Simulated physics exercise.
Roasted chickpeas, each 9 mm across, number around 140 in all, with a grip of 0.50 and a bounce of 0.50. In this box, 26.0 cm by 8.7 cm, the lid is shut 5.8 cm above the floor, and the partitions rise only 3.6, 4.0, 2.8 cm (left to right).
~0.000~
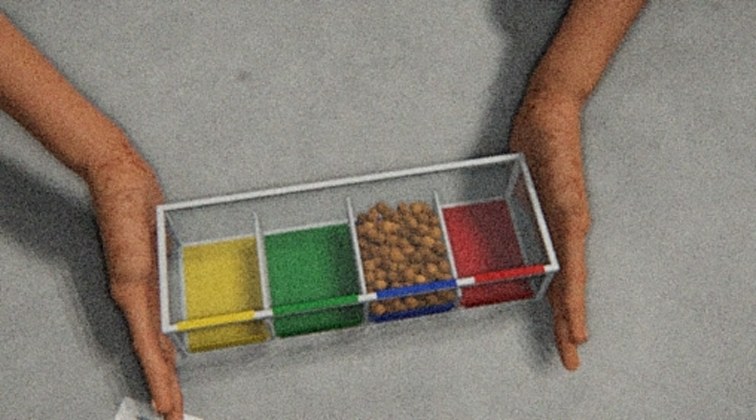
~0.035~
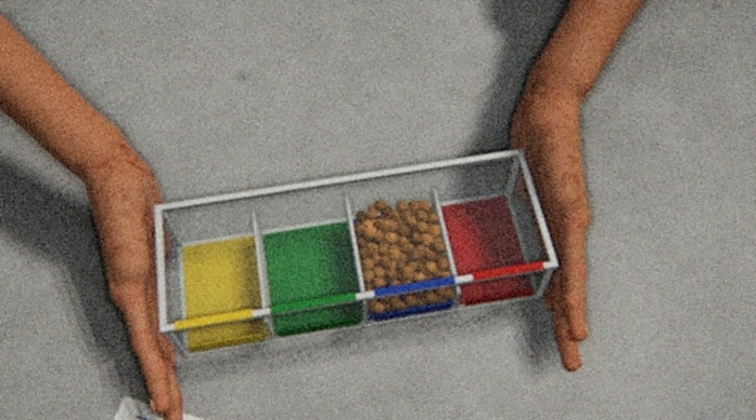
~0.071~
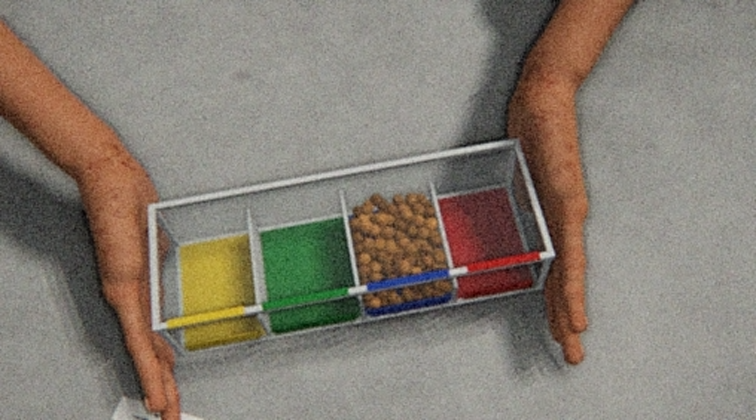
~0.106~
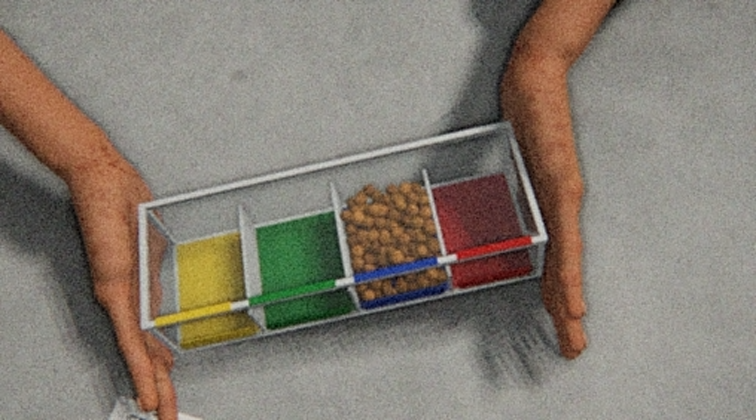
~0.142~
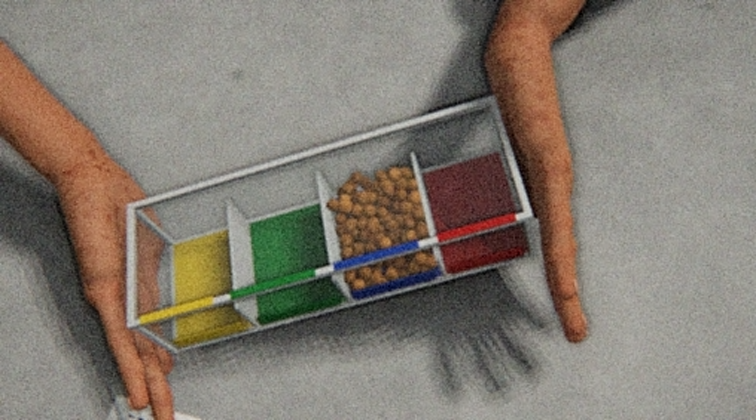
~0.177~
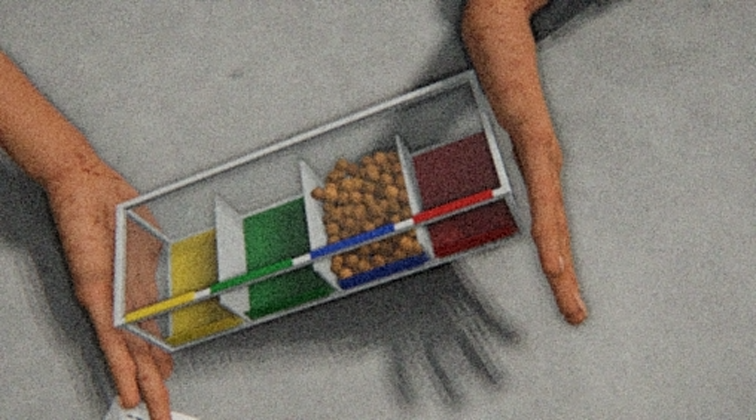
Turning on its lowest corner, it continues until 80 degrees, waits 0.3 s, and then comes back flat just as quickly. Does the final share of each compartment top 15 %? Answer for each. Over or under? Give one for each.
Red under; blue over; green under; yellow over.
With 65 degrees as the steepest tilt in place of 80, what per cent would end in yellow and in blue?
Then yellow would hold 0 percent and blue 85 percent.
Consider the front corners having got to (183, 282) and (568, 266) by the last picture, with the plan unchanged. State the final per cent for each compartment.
Per cent by compartment: Red 50, blue 50, green 0, yellow 0.
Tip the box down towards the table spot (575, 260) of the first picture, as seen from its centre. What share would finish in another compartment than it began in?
Something like 50 per cent of the pieces.
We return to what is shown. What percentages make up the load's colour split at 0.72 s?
Red = 0, blue = 75, green = 5, yellow = 15 (percent).
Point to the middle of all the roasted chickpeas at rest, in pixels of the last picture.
Est. centre at rest: (364, 247) px.
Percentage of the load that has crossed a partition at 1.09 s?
Estimate: Roughly 25 in a hundred.
Then, at 0.72 s, tilt 80 degrees; blue 75 %, green 5 %, yellow 15 %.
After 1.09 s, tilt 45 degrees; blue 75 %, green 5 %, yellow 20 %.
After 1.54 s, tilt 0 degrees; blue 75 %, green 5 %, yellow 20 %.
By 1.9 s all is still; red 0 %, blue 75 %, green 5 %, yellow 20 %.
